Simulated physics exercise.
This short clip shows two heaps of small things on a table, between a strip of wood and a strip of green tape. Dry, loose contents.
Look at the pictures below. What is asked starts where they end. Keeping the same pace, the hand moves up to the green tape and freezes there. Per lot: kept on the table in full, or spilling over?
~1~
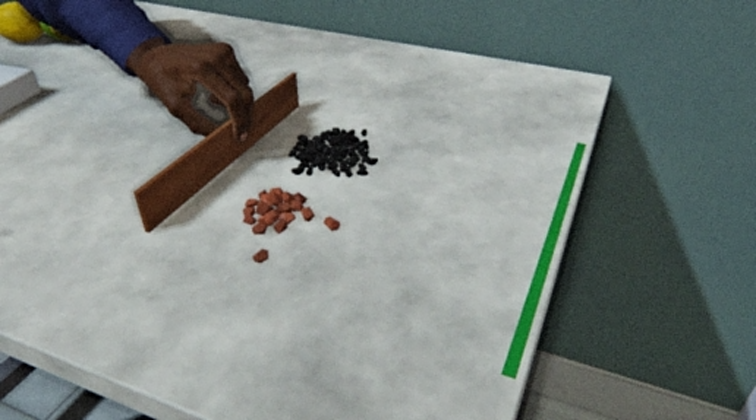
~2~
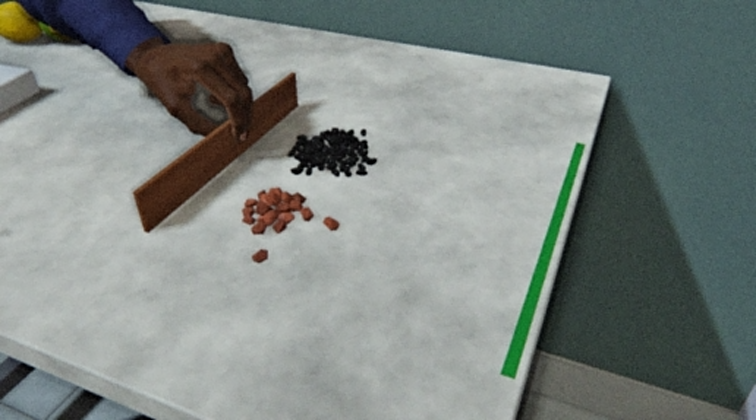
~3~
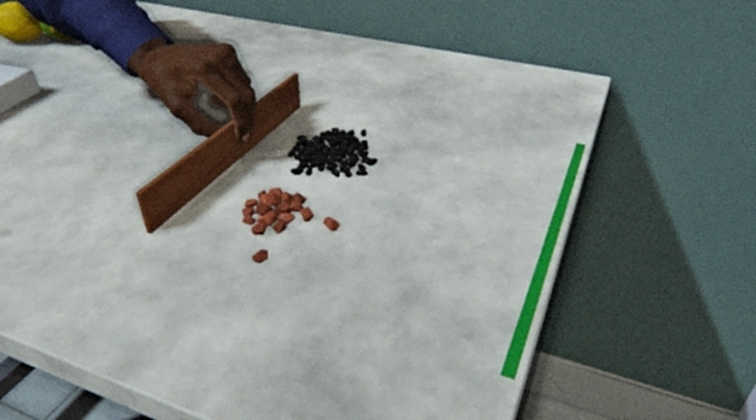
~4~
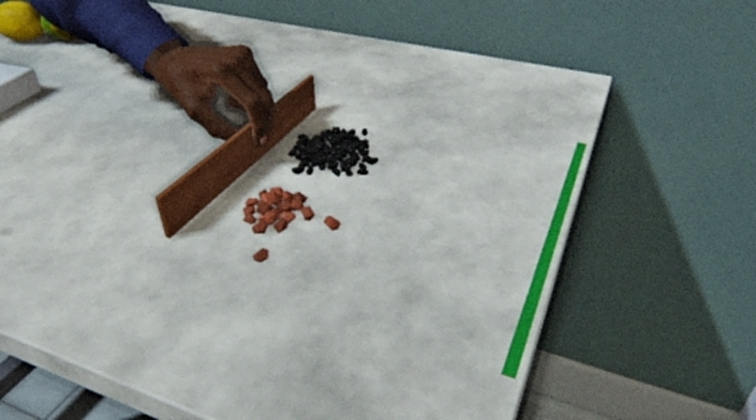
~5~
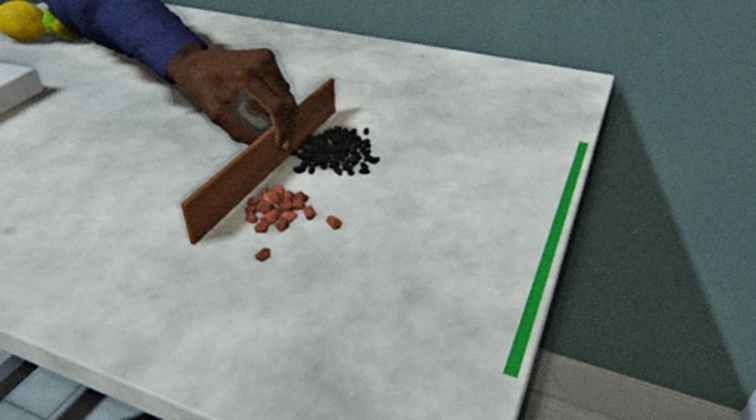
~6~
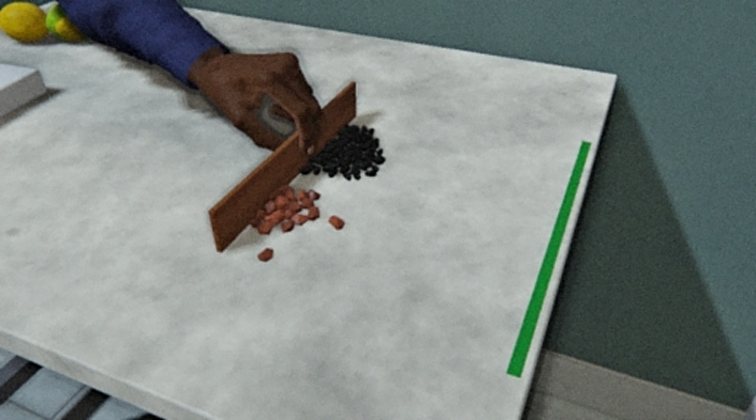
Nearer lot - spilling over; farther lot - spilling over.
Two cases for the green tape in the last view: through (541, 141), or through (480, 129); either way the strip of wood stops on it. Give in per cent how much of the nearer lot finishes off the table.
Off the table: Close to 0 % for the first line, close to 0 % for the second.
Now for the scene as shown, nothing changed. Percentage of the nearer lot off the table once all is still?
It adds up to something close to 100 per cent, I'd say.
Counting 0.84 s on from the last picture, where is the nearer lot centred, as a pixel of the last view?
Its centre is at about (415, 248).
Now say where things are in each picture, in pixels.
In the first picture, strip of wood at (155, 201), at rest; green tape at (579, 151), right by the edge; edge at (565, 242); nearer lot at (276, 214), a few bits of crushed brick; farther lot at (328, 152), many black beans.
In the second picture, strip of wood at (154, 201), at rest; farther lot at (328, 152).
In the third picture, strip of wood at (157, 202); nearer lot at (275, 214).
In the fourth picture, strip of wood at (176, 206); farther lot at (329, 152).
In the fifth picture, strip of wood at (201, 212); nearer lot at (278, 213).
In the sixth picture, strip of wood at (227, 219); green tape at (584, 150); edge at (570, 241); nearer lot at (280, 212), about half pushed along; farther lot at (349, 150), nearly all pushed along.
Then, 0.84 s after the last picture, strip of wood still moving, near (426, 165); nearer lot all on the table, its front near (451, 257); farther lot all on the table, its front near (498, 189).
Then, 1.70 s after the last picture, strip of wood stopped at the green tape; nearer lot about two thirds over the edge; farther lot most over the edge.
Then, 1.98 s after the last picture, strip of wood stopped at the green tape; nearer lot all over the edge; farther lot all over the edge.
At rest, strip of wood stopped at the green tape; nearer lot all over the edge; farther lot all over the edge.
